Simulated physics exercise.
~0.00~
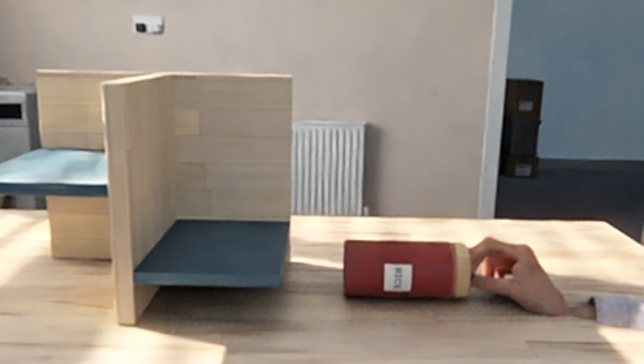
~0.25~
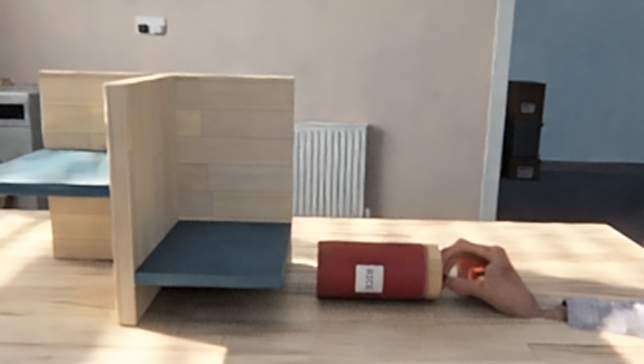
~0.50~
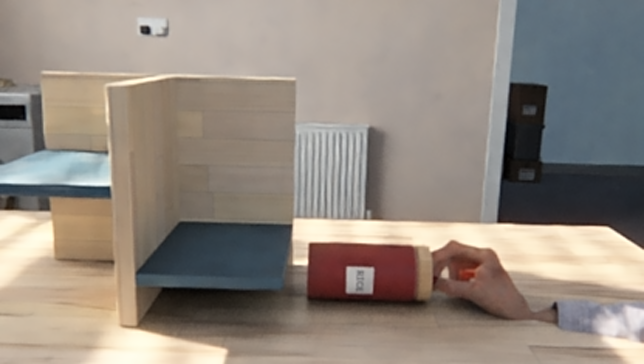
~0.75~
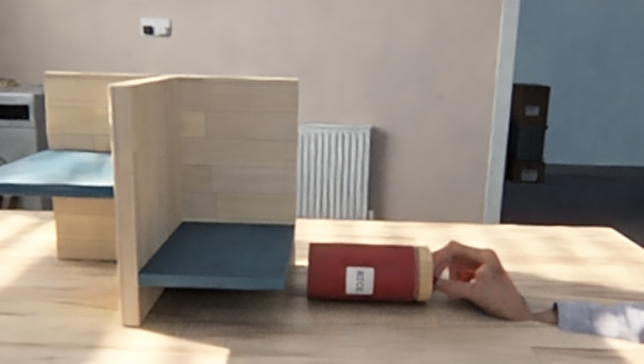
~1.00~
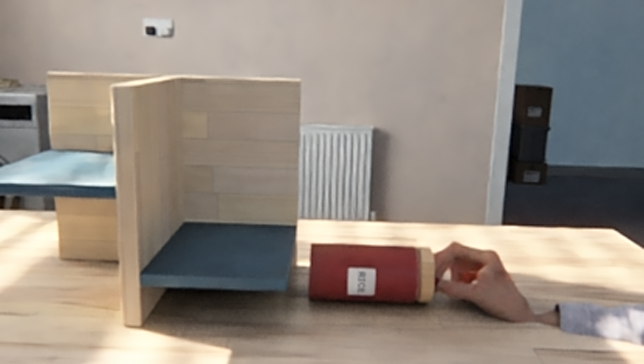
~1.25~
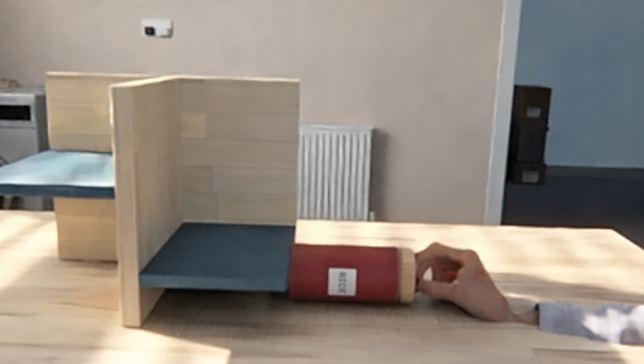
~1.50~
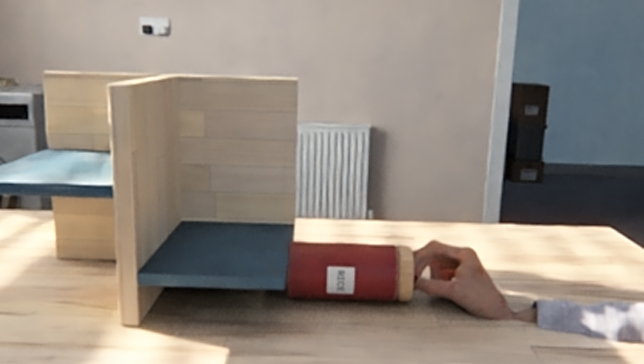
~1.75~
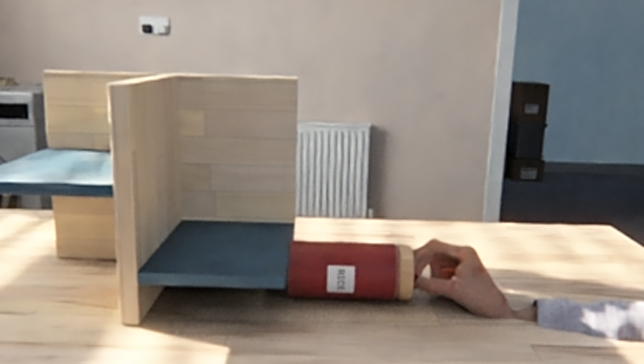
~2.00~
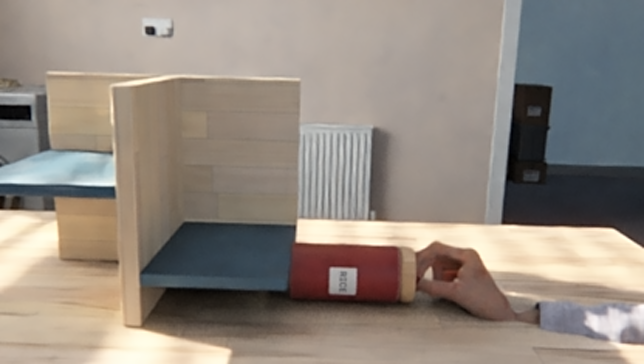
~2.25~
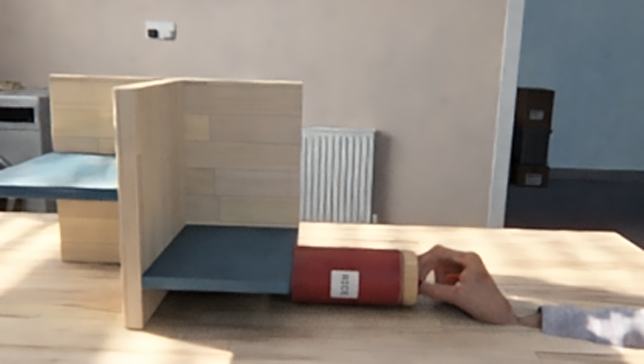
To begin with, a red jar with a white label and a light wooden lid lies on its side on a sunlit table, to the right of a small wooden rack with blue-grey shelves. A hand at the right holds the lid end and slides the jar left toward the rack. The jar pauses briefly just short of the shelf, then moves left again until it reaches the edge. There it stops, too tall to go under the low shelf. It ends lying at the opening, outside the rack, with the fingers still at its lid.
